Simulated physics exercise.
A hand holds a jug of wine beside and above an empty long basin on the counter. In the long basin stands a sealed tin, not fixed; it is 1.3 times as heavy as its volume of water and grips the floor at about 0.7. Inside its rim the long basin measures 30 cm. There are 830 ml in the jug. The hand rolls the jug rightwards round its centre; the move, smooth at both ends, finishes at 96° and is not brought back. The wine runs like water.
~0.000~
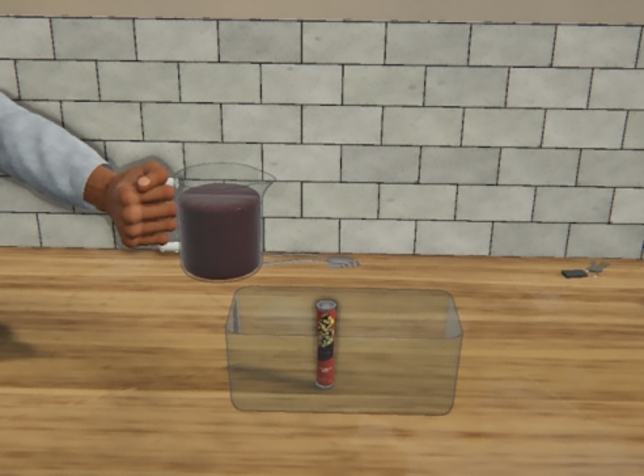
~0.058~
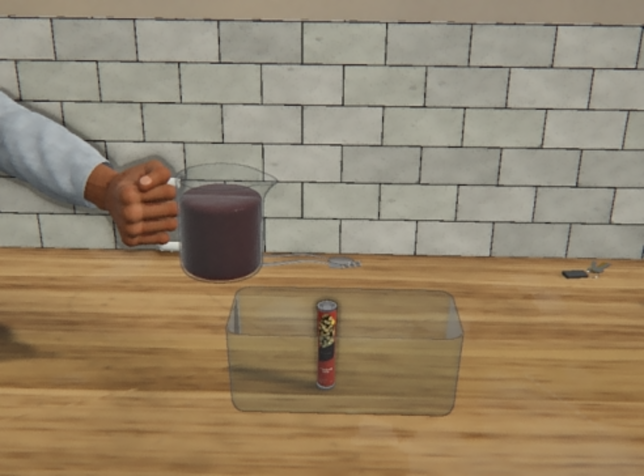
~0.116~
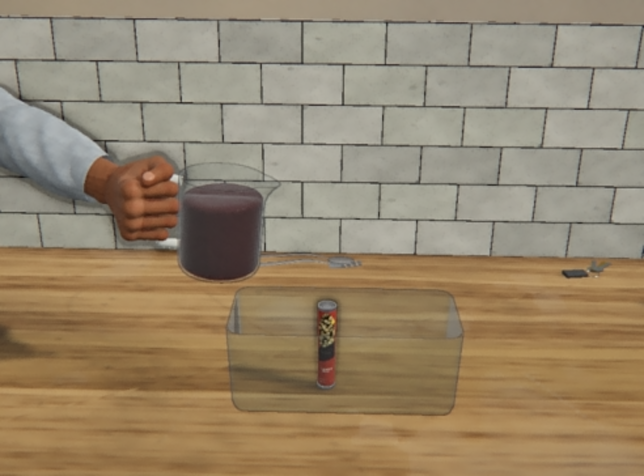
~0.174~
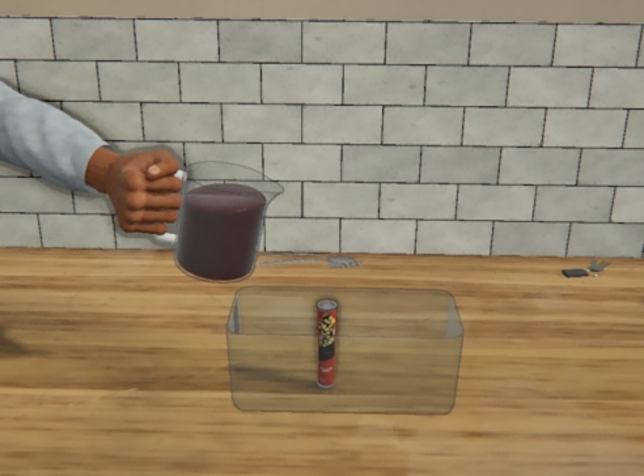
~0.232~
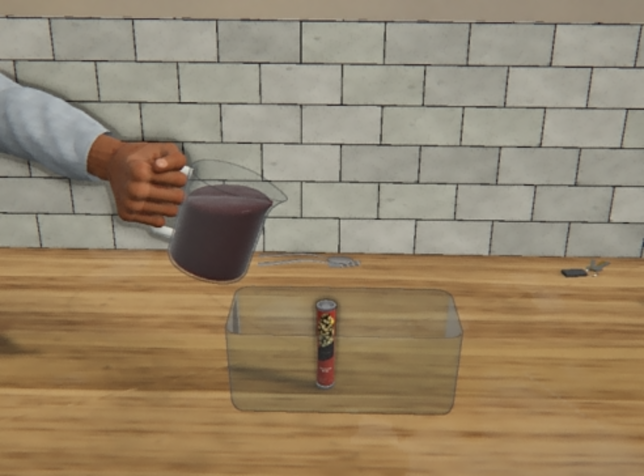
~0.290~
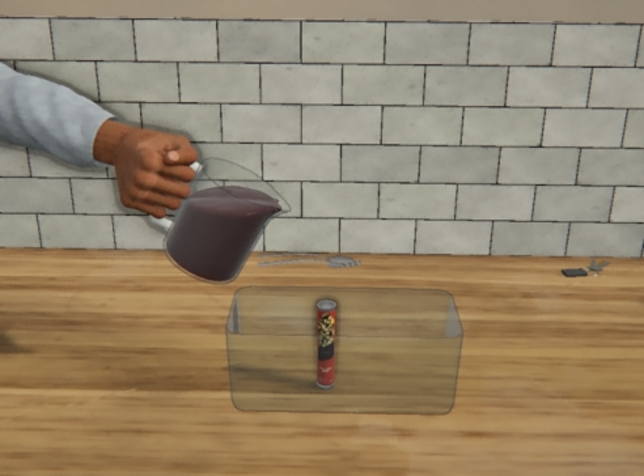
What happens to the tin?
The tin falls.
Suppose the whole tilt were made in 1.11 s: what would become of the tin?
Then it goes over.
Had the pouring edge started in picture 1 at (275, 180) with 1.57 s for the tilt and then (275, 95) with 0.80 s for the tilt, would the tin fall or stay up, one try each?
First it falls; then it keeps standing.
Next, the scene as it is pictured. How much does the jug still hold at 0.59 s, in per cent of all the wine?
About 72 per cent.
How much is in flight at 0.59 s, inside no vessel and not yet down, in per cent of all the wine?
About 20 per cent.
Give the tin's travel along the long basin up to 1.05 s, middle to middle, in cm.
Some 9 cm.
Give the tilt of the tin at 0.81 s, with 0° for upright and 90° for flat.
About 15°.
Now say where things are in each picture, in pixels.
It leans 0°; its right rim is at (276, 178); the wine meets the walls at (179, 194) and (261, 195); the long basin's rim runs from (231, 310) to (457, 315); the tin's top is at (326, 309), in the first frame.
It leans 1°; its right rim is at (278, 180); the wine meets the walls at (180, 194) and (262, 196), in the second frame.
It leans 5°; its right rim is at (281, 184); the wine meets the walls at (182, 194) and (264, 197), in the third frame.
It leans 11°; its right rim is at (285, 190); the wine meets the walls at (184, 194) and (267, 197), in the fourth frame.
It leans 19°; its right rim is at (288, 198); the wine meets the walls at (184, 200) and (273, 200), in the fifth frame.
It leans 28°; its right rim is at (292, 209); the wine meets the walls at (178, 213) and (282, 203), in the sixth frame.
Then, 0.59 s in, the tilt is 81° and 72 per cent is still to pour; the tin stands where it began.
Then, 0.81 s in, the tilt is 96° and 28 per cent is still to pour; the tin leans 14°.
Then, 1.05 s in, the tilt is 96° and 9 per cent is still to pour; the tin lies on its side.
Then, 1.30 s in, the tilt is 96° and 3 per cent is still to pour; the tin lies on its side.
Finally, the tin lies on its side.
